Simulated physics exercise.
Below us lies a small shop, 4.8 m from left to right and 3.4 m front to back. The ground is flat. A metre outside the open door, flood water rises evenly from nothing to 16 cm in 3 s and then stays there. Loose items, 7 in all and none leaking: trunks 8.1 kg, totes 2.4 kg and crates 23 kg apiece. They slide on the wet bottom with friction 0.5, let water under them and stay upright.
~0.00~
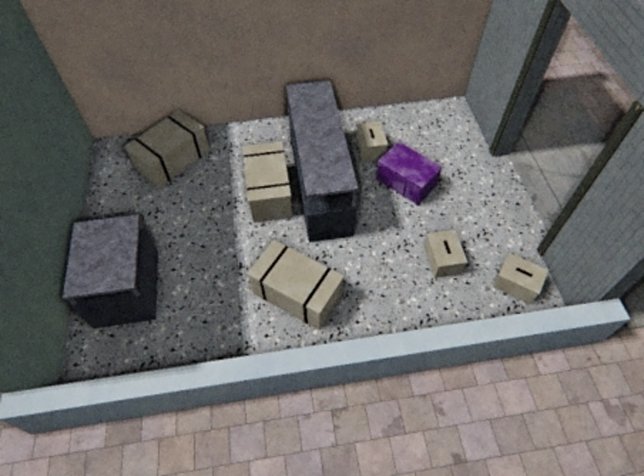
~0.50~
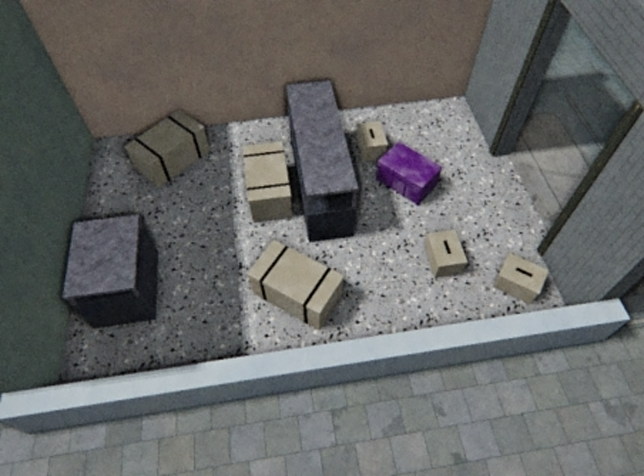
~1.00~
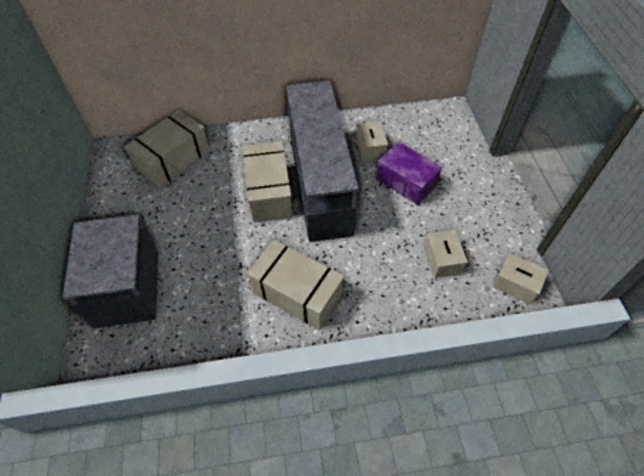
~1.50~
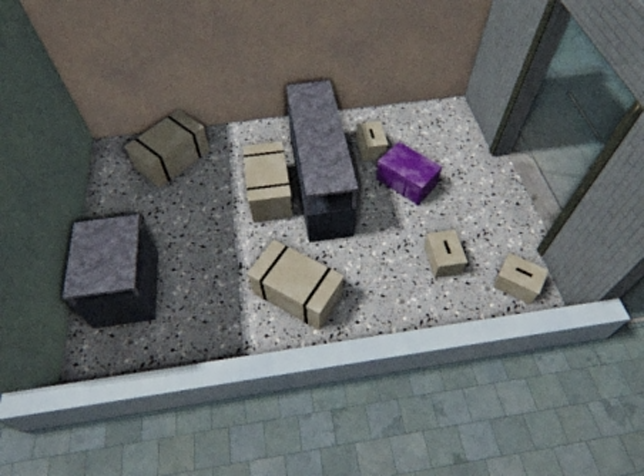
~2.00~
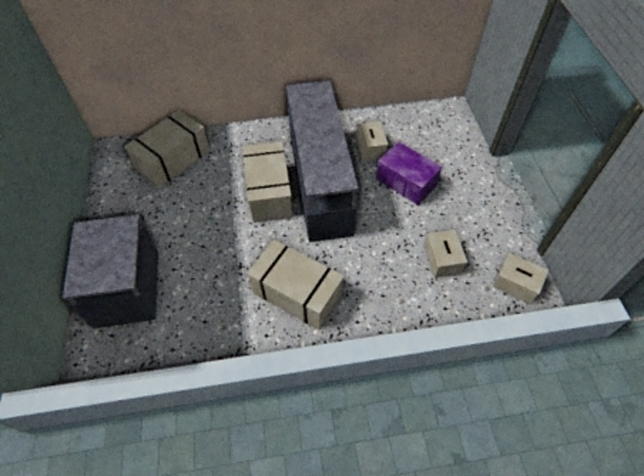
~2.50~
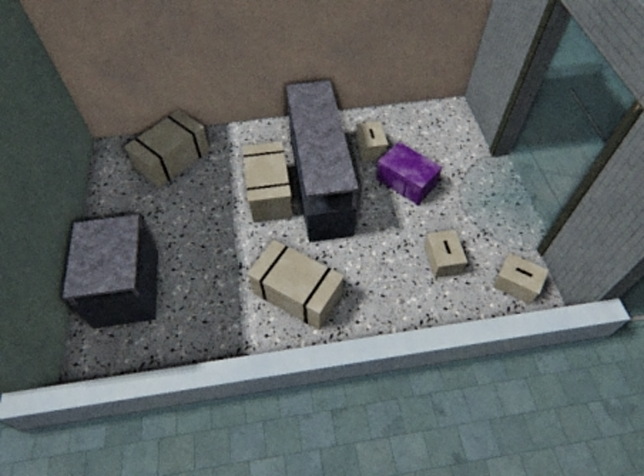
Bluish-green water spreads over the pinkish paving outside a small, roofless shop, seen from a fixed, high viewpoint looking down. Inside, a purple crate sits right of a long dark block on the pale speckled floor, with tan boxes scattered around and another dark block at left. The paving and right-hand doorway turn grey, then teal, and lastly a thin film creeps inside, while every box stays still.
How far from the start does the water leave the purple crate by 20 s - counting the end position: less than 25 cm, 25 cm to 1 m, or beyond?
Purple crate is nudged along.
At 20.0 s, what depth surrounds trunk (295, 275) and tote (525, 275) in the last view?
Roughly 11 and 9 cm.
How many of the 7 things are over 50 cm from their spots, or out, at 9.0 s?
By then 2.
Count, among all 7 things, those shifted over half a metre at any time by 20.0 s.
7 of them.
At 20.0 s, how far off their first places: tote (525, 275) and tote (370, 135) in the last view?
In turn: 30 cm, 80 cm.
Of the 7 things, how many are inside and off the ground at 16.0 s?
At that moment 7.
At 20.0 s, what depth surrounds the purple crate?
About 12 cm.
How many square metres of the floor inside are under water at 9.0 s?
Some 14 m2.
After 4.0 s the purple crate is near (410, 164), 0.0 m from its start, aground; 0 afloat.
After 9.0 s the purple crate is near (389, 166), 0.2 m from its start, aground; 5 afloat.
After 16.0 s the purple crate is near (368, 110), 1.0 m from its start, afloat; 7 afloat.
After 20.0 s the purple crate is near (454, 141), 0.6 m from its start, afloat; 7 afloat.
